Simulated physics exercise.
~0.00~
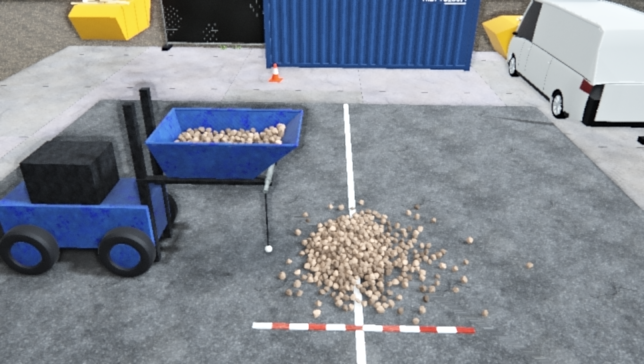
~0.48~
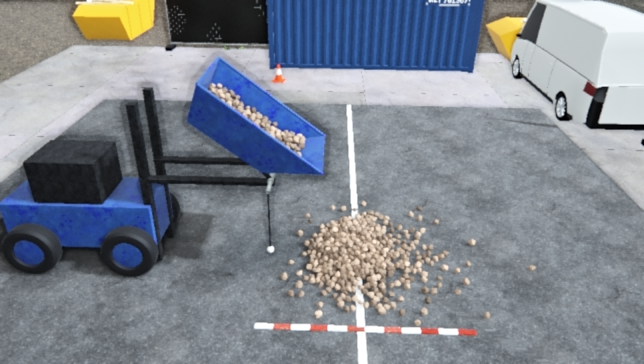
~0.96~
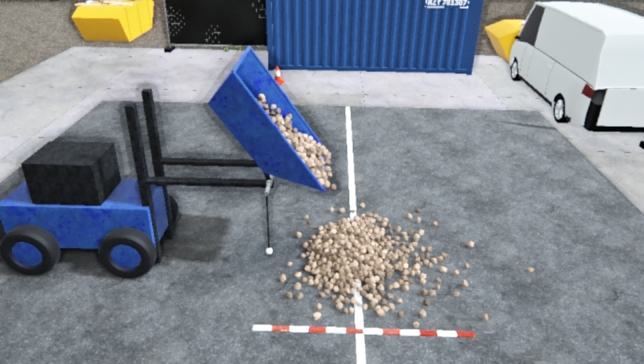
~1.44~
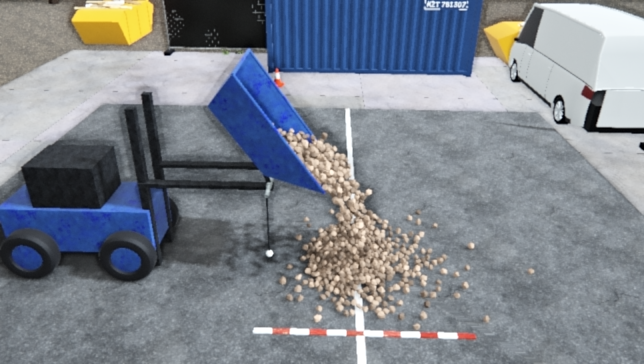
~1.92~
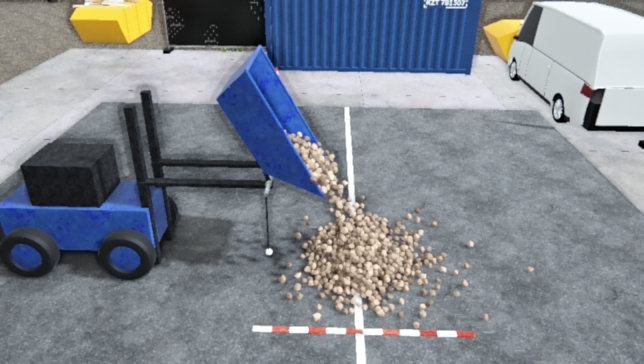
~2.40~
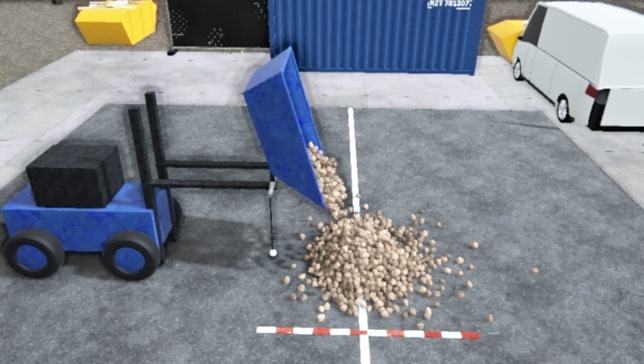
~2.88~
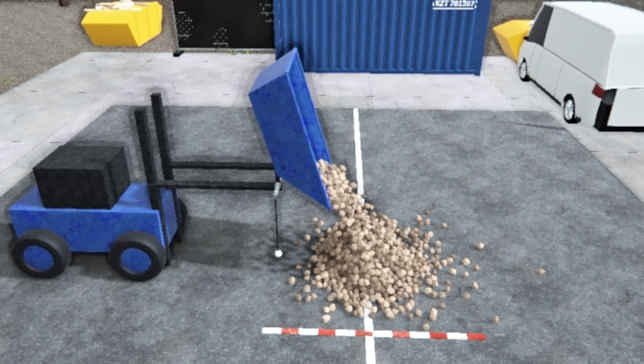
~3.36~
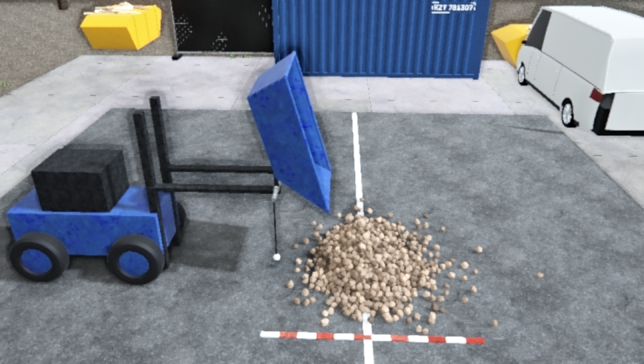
At the start, a blue forklift on the left holds a level blue skip of pale brown stones beside a loose heap lying across a white line on grey ground. The skip tips steeply to the right, and its stones slide toward the lower edge. They pour onto the heap, and the flow thins while stones remain inside. The skip then tilts further, sending the rest tumbling down. Finally, it hangs steeply tipped and looks empty above a larger heap spread across both sides of the line.
